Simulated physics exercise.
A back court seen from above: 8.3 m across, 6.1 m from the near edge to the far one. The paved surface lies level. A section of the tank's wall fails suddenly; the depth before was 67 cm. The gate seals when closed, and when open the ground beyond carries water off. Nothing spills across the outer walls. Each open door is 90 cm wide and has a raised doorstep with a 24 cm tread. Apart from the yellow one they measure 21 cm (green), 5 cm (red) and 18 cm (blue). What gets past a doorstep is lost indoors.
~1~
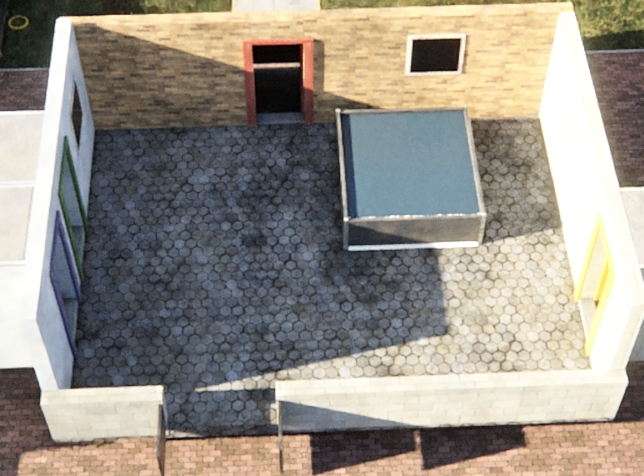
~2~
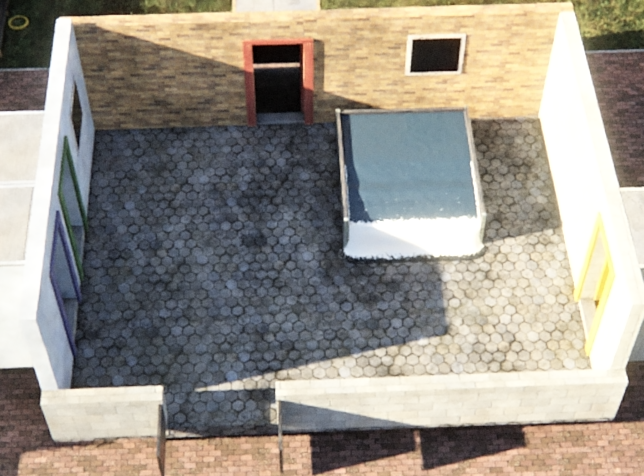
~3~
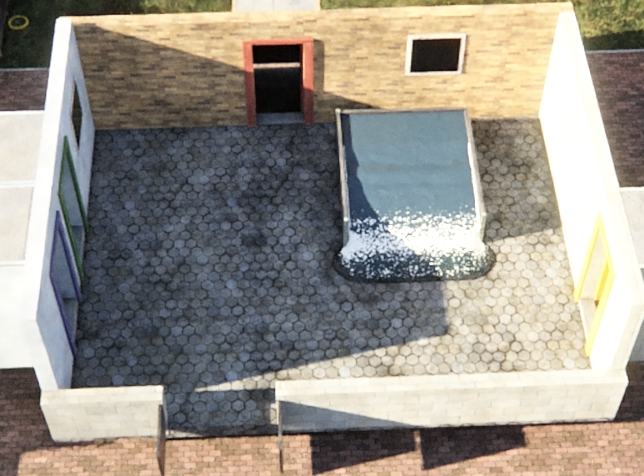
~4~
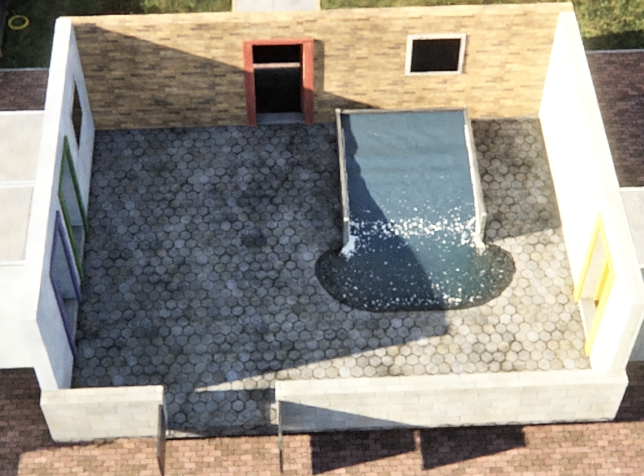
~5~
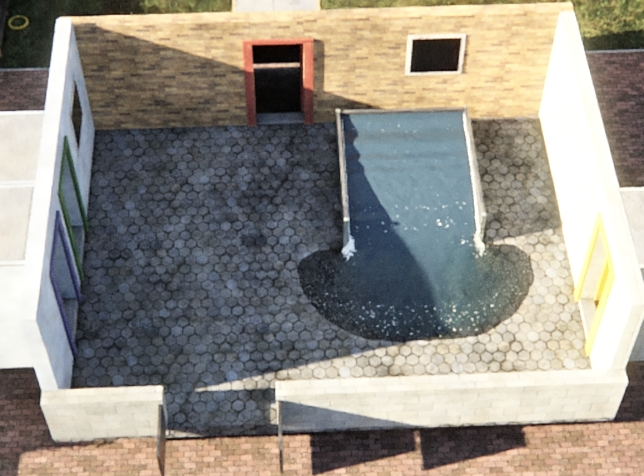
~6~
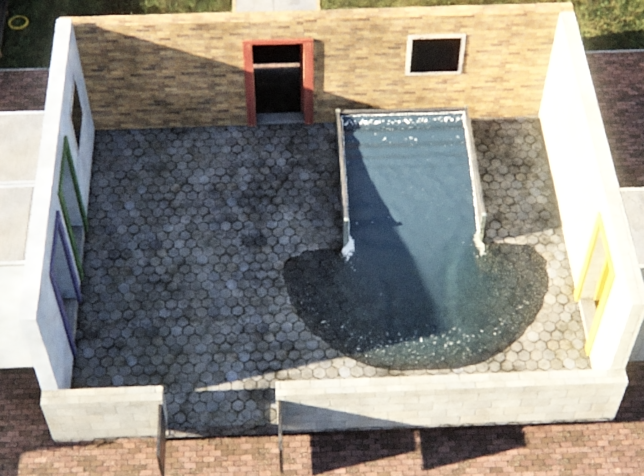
Water burst out through the front of a glassy tank in a walled, paved courtyard, foaming white at first, then spread across the paving in a wide, dark, rounded pool toward the low front wall.
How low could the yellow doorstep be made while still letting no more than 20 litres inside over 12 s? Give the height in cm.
It would have to be roughly 18 cm high.
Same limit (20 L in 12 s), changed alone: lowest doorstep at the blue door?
About 10.5 cm at blue.
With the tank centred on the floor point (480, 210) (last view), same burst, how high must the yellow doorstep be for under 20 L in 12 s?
Then roughly 29 cm.
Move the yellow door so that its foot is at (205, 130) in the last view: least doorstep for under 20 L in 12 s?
About 7.0 cm.
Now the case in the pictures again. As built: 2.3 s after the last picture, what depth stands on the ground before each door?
Depths in cm: Yellow 22, green 0, red 0, blue 0.
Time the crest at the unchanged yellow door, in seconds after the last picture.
At about 2.4 s.
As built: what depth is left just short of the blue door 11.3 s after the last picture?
Some 6.0 cm.
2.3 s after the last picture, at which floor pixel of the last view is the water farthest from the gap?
Around (92, 416).
Then, 0.7 s after the last picture water covers 35 % of the floor, deepest (39 cm) near (427, 403); 3 cm at the yellow door, 0 litres in over its 10 cm doorstep.
Then, 2.3 s after the last picture water covers 40 % of the floor, deepest (40 cm) near (587, 397); 22 cm at the yellow door, 15 litres in over its 10 cm doorstep.
Then, 11.3 s after the last picture water covers 100 % of the floor, deepest (12 cm) near (88, 211); 8 cm at the yellow door, 107 litres in over its 10 cm doorstep.
At the yellow door as built, the water peaked near 22 cm, 2.3 s after the last picture.
With a doorstep of 15.5 cm, 36 litres would have come in within the 12 s; with 21 cm, 8 litres. So under 20 litres takes about 18 cm.
